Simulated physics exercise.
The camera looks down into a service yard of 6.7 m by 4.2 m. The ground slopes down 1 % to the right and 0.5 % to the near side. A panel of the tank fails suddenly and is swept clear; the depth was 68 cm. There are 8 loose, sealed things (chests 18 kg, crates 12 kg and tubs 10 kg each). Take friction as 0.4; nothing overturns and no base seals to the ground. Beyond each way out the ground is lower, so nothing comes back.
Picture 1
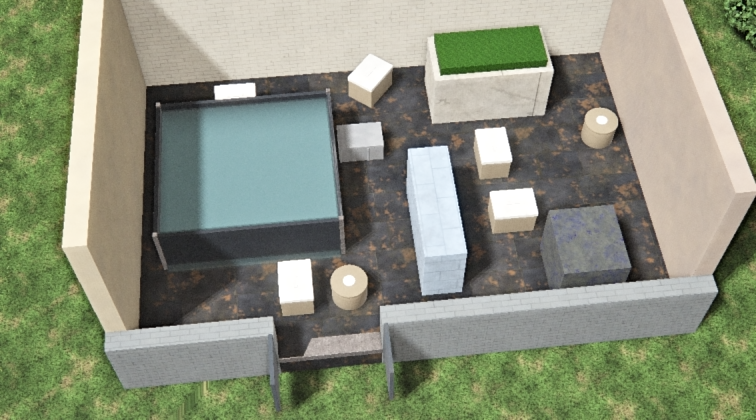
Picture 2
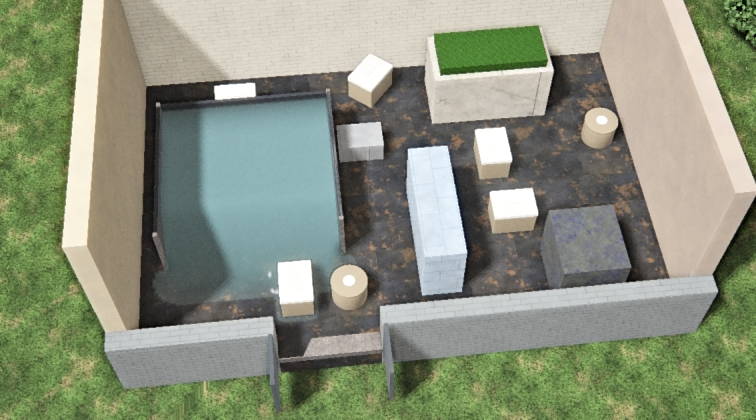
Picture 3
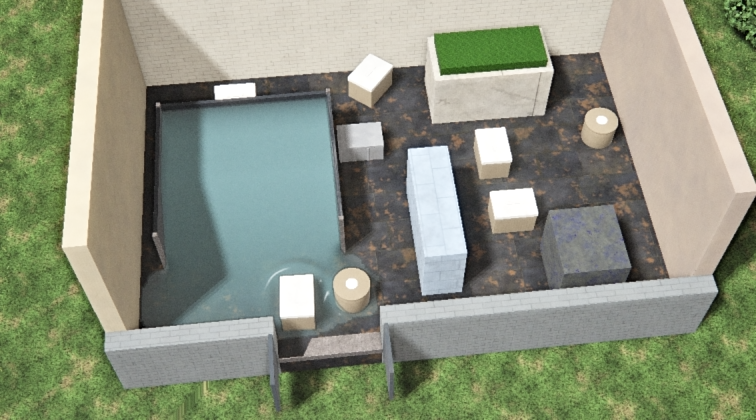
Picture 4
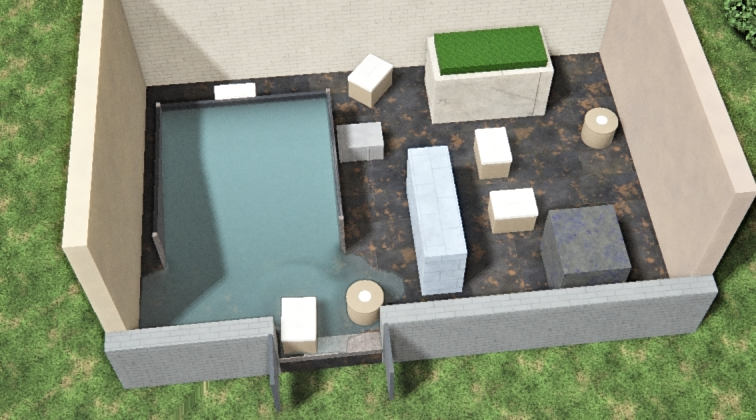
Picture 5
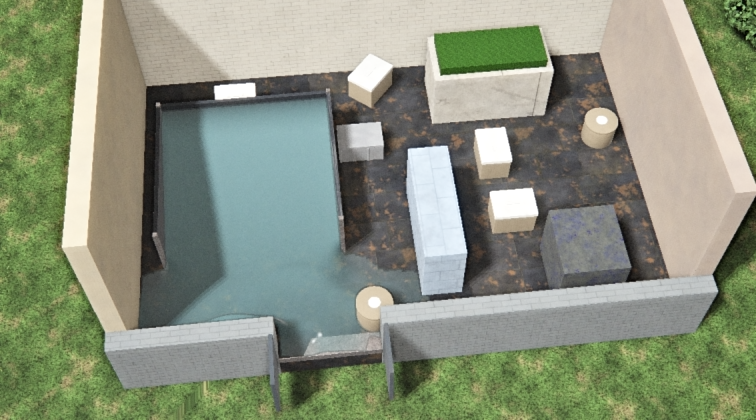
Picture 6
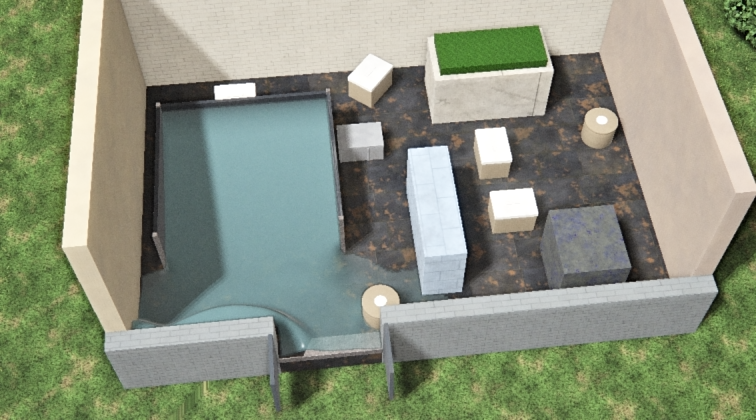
In a walled yard, the near panel of a water tank gives way and water spreads across the dark floor toward the near wall, pushing a pale crate out through the gap and shifting a round tub slightly right.
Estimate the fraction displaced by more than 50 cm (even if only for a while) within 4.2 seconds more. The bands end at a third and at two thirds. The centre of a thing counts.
Share: One to two thirds.
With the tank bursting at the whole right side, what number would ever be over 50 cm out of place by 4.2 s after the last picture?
In that case 6 of them.
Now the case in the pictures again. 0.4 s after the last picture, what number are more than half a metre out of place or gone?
I count 2.
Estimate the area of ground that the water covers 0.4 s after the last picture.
About 9.0 m2.
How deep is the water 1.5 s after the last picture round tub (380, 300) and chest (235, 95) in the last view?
About 7 and 0 cm.
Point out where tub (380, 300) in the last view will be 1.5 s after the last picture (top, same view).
Around (514, 285).
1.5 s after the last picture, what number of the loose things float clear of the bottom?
0 of them.
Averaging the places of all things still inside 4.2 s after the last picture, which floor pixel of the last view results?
Near (438, 148).
Then, 0.4 s after the last picture 2 of 8 are over 50 cm from their spots; 0 afloat.
Then, 1.5 s after the last picture 2 of 8 are over 50 cm from their spots; 0 afloat.
Then, 2.8 s after the last picture 2 of 8 are over 50 cm from their spots; 0 afloat.
Then, 4.2 s after the last picture 4 of 8 are over 50 cm from their spots, and 4 have been at some point; 2 afloat.
